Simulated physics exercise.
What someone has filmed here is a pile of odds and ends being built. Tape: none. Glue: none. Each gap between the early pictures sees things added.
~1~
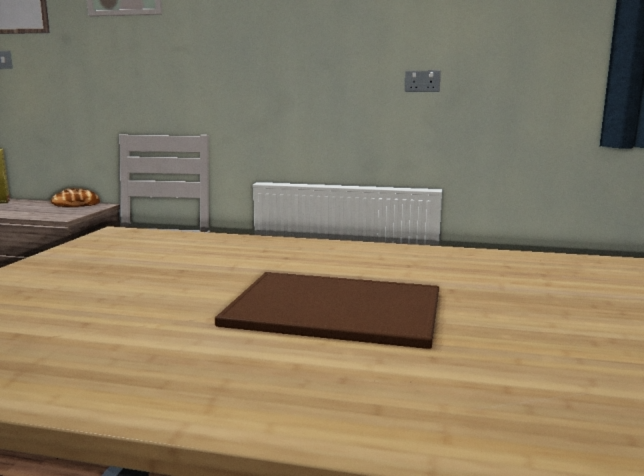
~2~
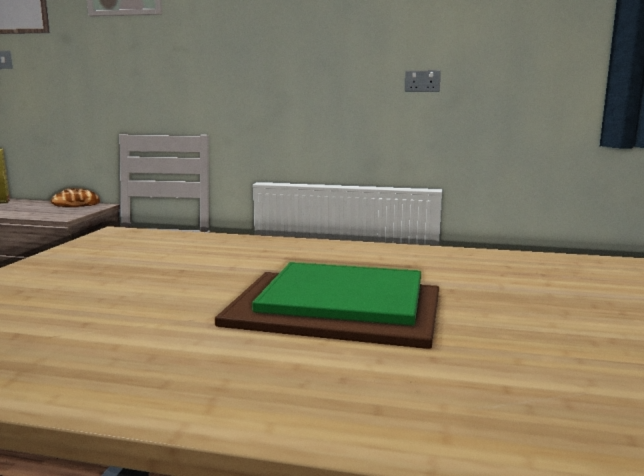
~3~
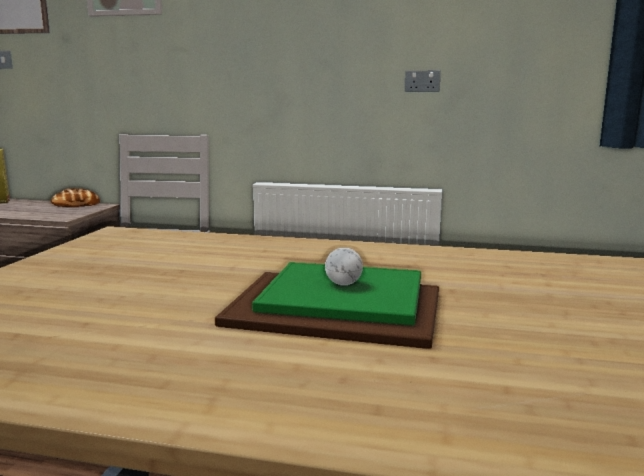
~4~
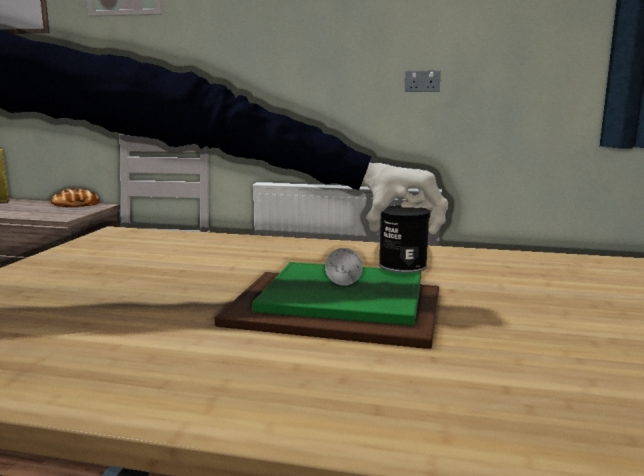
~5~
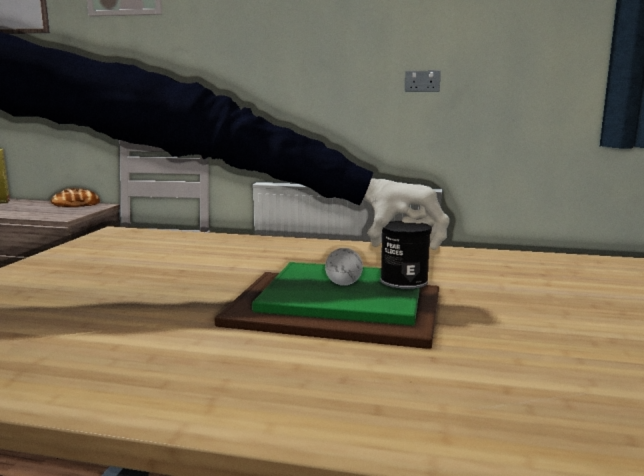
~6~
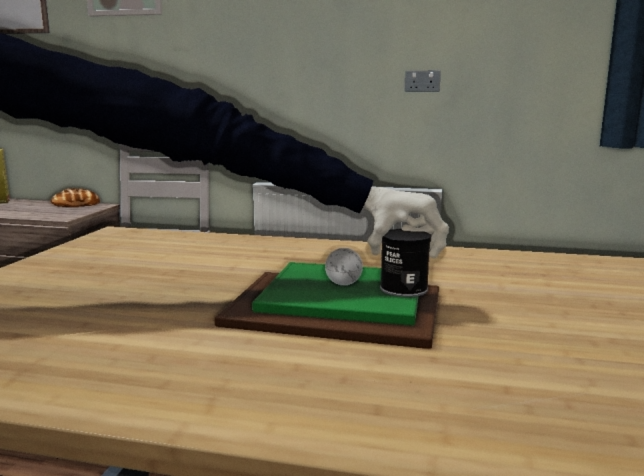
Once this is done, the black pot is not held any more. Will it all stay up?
None of it tumbles.
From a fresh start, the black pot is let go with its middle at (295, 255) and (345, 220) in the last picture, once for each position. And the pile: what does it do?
So, in case one it stays steady, and in case two it falls over.
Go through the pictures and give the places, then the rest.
In the first picture, the last thing is not in view yet.
In the second picture, the last thing is not in view yet; brown tray (335, 305).
In the third picture, the last thing is not in view yet; white ball (344, 266).
The fourth picture shows still above its spot; black pot (404, 239); green tray (344, 290).
The fifth picture shows still above its spot; black pot (405, 254); brown tray (335, 305).
The sixth picture shows in place under the hand; black pot (405, 262); white ball (344, 266).
Then, 0.20 s later than the last frame, all is still.
Then, 0.40 s later than the last frame, black pot resting near (405, 262).
When it is over, all 4 as before. End places, in pixels of the last picture, black pot near (405, 262). The pile stays up.
